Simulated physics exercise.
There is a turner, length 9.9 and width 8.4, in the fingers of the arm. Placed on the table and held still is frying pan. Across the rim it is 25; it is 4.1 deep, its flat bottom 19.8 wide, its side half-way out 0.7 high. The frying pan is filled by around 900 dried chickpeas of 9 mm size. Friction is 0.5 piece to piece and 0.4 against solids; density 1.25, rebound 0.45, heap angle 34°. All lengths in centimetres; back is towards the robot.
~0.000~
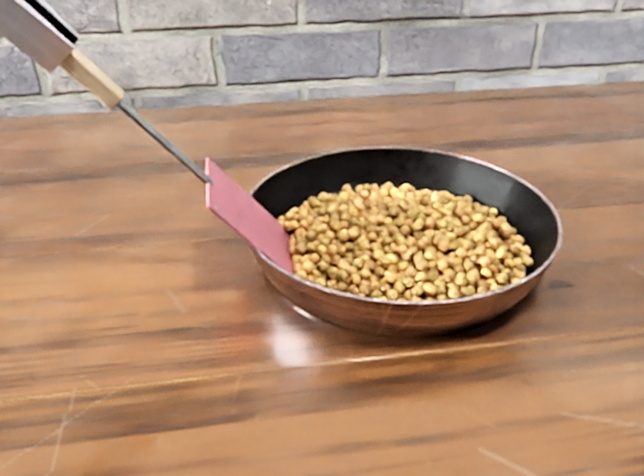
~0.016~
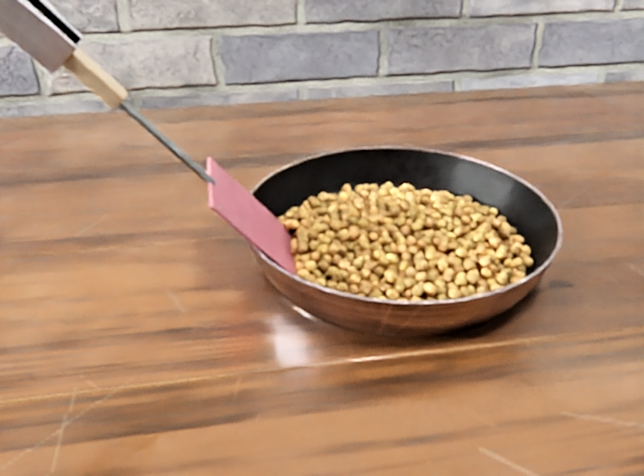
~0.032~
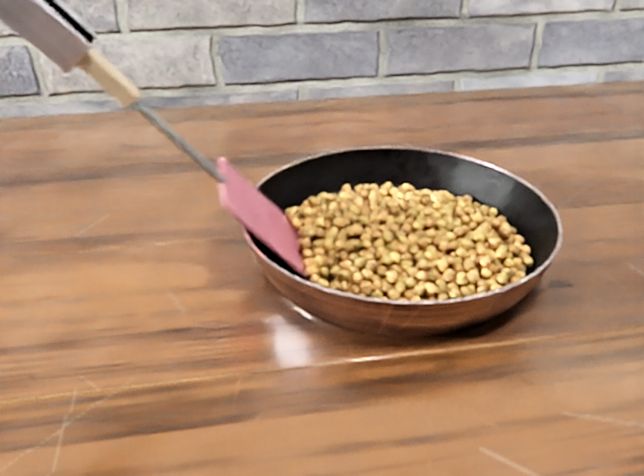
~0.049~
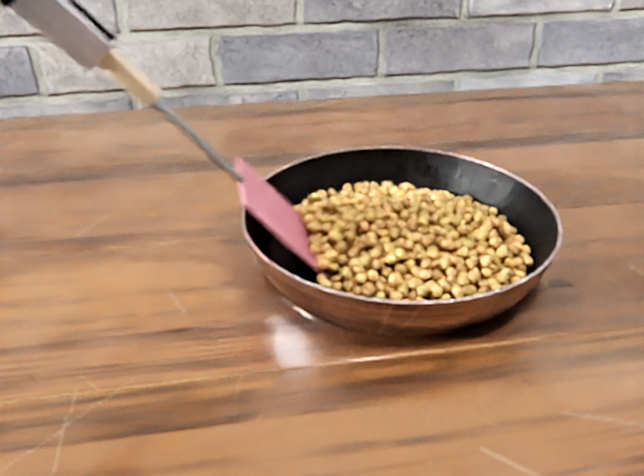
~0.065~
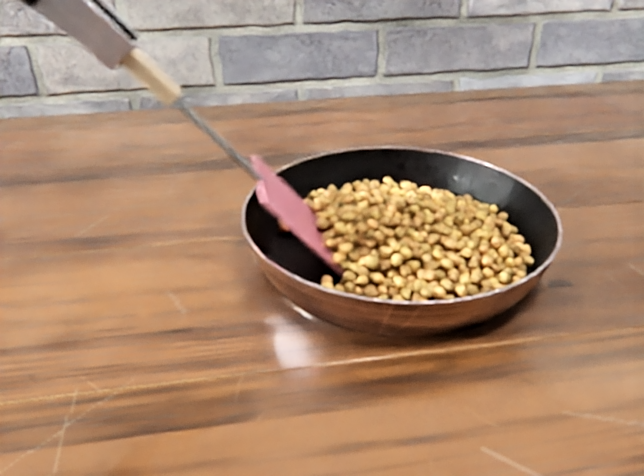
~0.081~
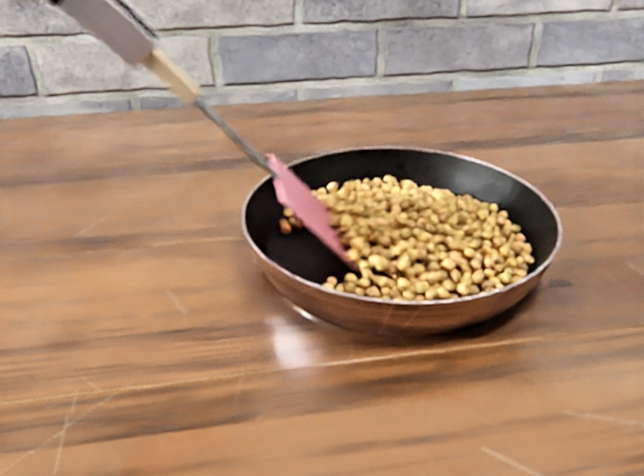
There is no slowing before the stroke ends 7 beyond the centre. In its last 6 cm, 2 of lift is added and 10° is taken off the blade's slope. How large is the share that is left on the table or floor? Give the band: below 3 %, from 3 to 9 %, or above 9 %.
From 3 to 9 %.
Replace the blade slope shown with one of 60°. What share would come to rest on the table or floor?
It would come to roughly 5 percent.
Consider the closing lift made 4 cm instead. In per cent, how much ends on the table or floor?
I'd reckon around 10 per cent.
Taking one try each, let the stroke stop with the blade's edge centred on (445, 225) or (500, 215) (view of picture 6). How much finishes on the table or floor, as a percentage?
Close to 0 and close to 15 per cent, respectively.
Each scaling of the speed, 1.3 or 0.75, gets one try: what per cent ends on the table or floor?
10 and 0 %.
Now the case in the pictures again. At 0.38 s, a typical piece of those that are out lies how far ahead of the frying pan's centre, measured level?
The distance is around 16 cm.
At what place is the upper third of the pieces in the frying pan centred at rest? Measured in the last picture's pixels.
You'll find it at about (496, 212).
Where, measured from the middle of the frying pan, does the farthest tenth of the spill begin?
Distance from centre: Approx. 30 cm.
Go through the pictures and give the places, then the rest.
The first frame shows the turner top edge at (207, 180), sloping 50°; upper third of the load around (392, 235), from x 280 to 530, top at y 185; 900 in the frying pan.
The second frame shows the turner top edge at (210, 180), sloping 50°; upper third of the load around (391, 234), from x 280 to 530, top at y 185.
The third frame shows the turner top edge at (222, 180), sloping 50°; upper third of the load around (384, 234), from x 280 to 530, top at y 185.
The fourth frame shows the turner top edge at (240, 178), sloping 50°; upper third of the load around (384, 232), from x 280 to 530, top at y 185.
The fifth frame shows the turner top edge at (258, 177), sloping 50°; upper third of the load around (389, 230), from x 285 to 530, top at y 180.
The sixth frame shows the turner top edge at (276, 176), sloping 50°; upper third of the load around (392, 229), from x 285 to 530, top at y 180; 900 in the frying pan.
After 0.12 s, sloping 50°, highest piece 6 above the table; 900 in the frying pan.
After 0.16 s, sloping 46°, highest piece 6 above the table; 900 in the frying pan.
After 0.38 s, sloping 40°, highest piece 5 above the table; 858 in the frying pan, 40 on the table or floor, 2 on the blade or in flight.
After 1.43 s, sloping 40°, highest piece 5 above the table; 856 in the frying pan, 44 on the table or floor.
In the end, 856 in the frying pan, 44 on the table or floor. That is 5 % on the table or floor.
